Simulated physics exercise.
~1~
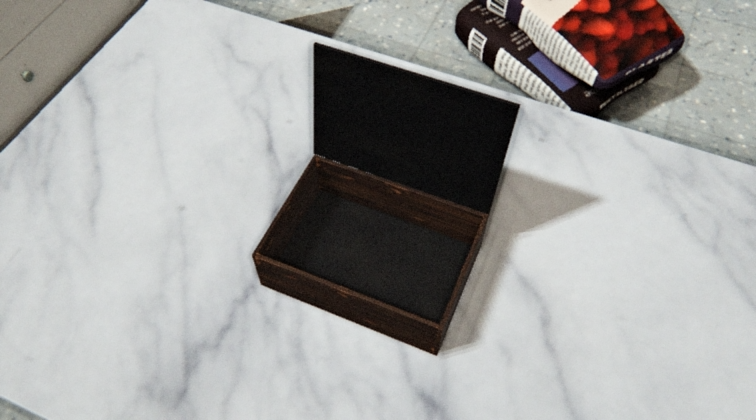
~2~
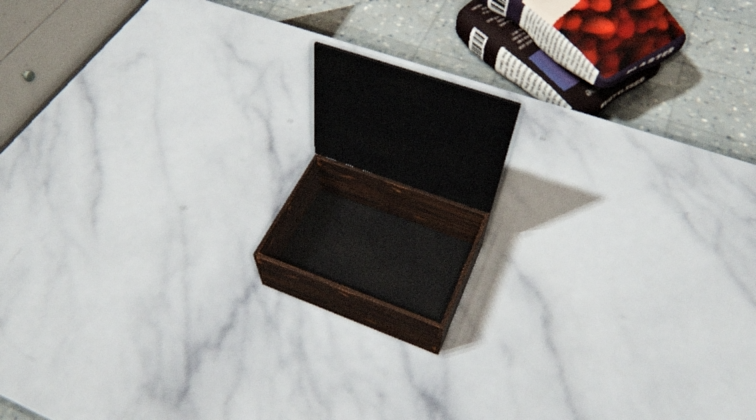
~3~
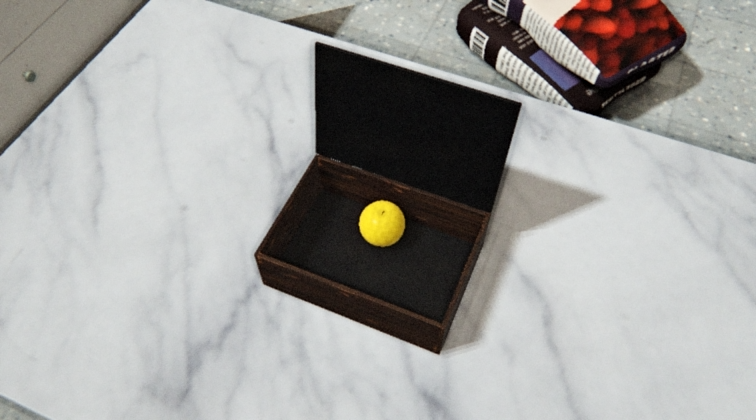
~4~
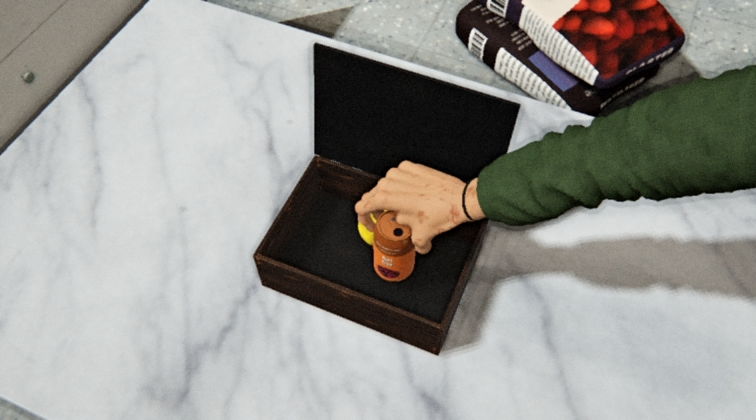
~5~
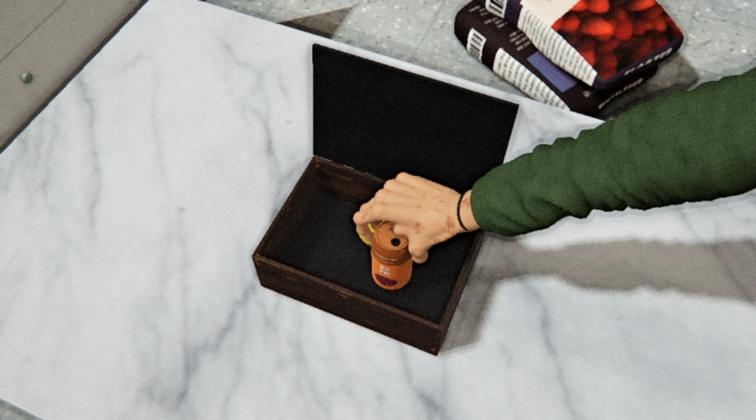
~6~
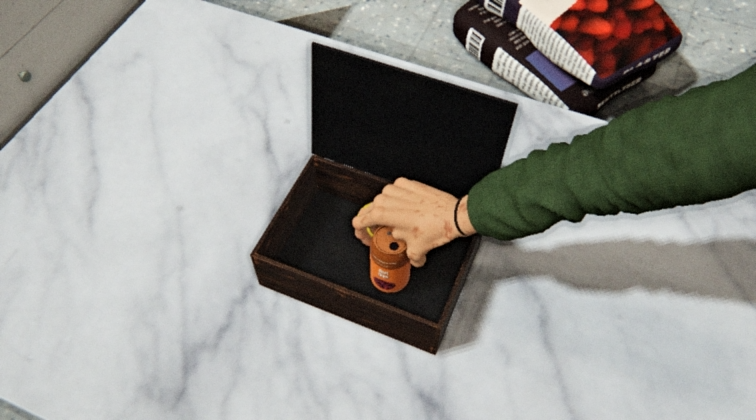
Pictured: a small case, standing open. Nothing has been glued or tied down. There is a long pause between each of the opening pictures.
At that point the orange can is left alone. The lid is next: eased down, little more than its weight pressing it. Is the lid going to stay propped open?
Yes, it stays open.
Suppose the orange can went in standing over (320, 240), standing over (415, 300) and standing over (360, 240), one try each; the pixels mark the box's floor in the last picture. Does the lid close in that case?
In the first case it will not close; in the second case it is held up; in the third case it closes.
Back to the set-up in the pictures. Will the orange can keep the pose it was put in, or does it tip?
Observation: It keeps the set orientation.
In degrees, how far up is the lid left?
I'd put it at roughly 20°.
Then, 1.20 s past the last view, lid starting down.
Then, 1.70 s past the last view, lid 51° above the rim.
Then, 2.00 s past the last view, lid 24° above the rim.
Finally, lid 21° above the rim; both still in place. Final places as the last picture's camera would see them, orange can near (391, 260).
